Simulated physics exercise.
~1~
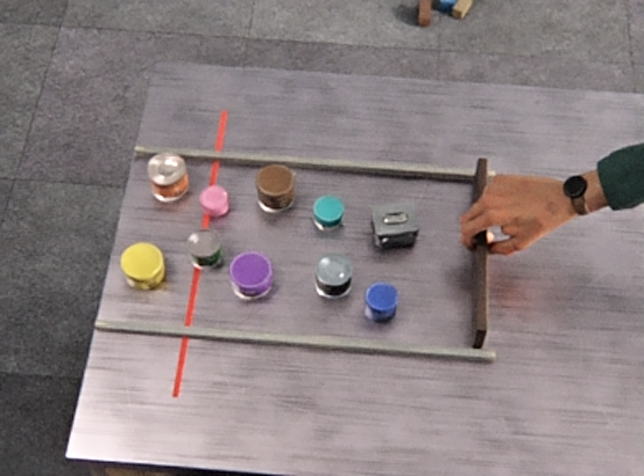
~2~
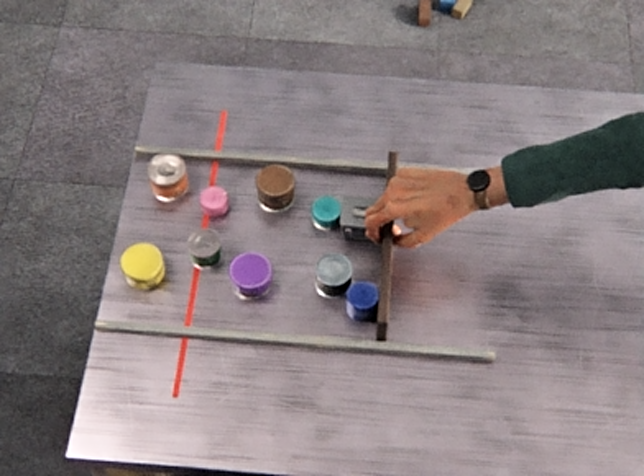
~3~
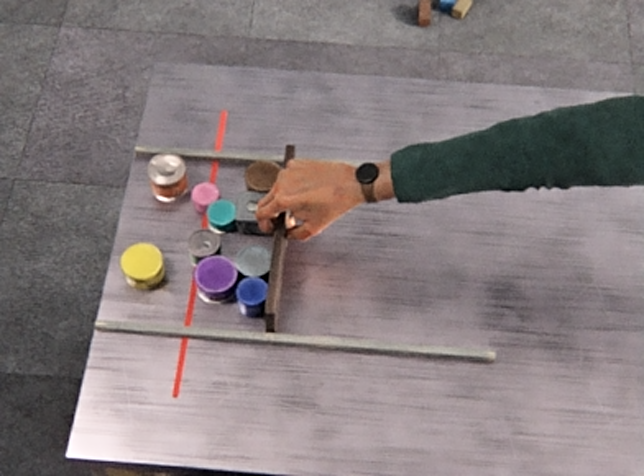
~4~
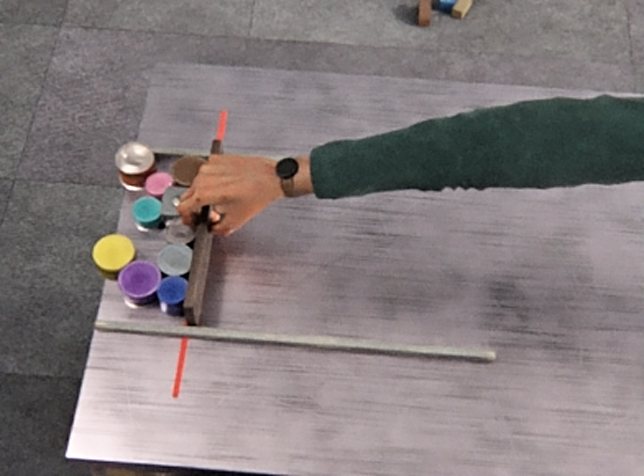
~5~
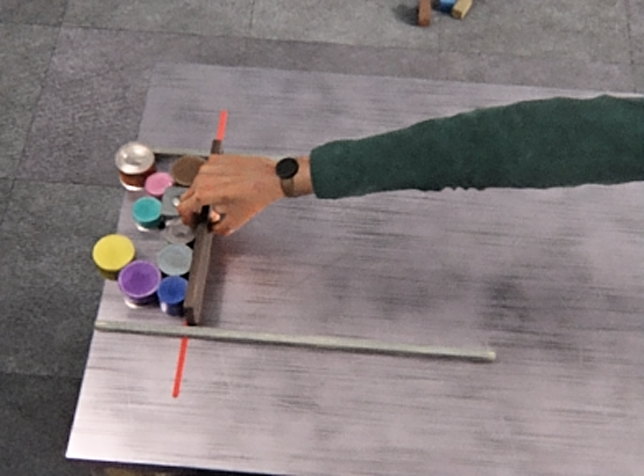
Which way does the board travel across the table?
The board travels to the left, pushed along by the hand.
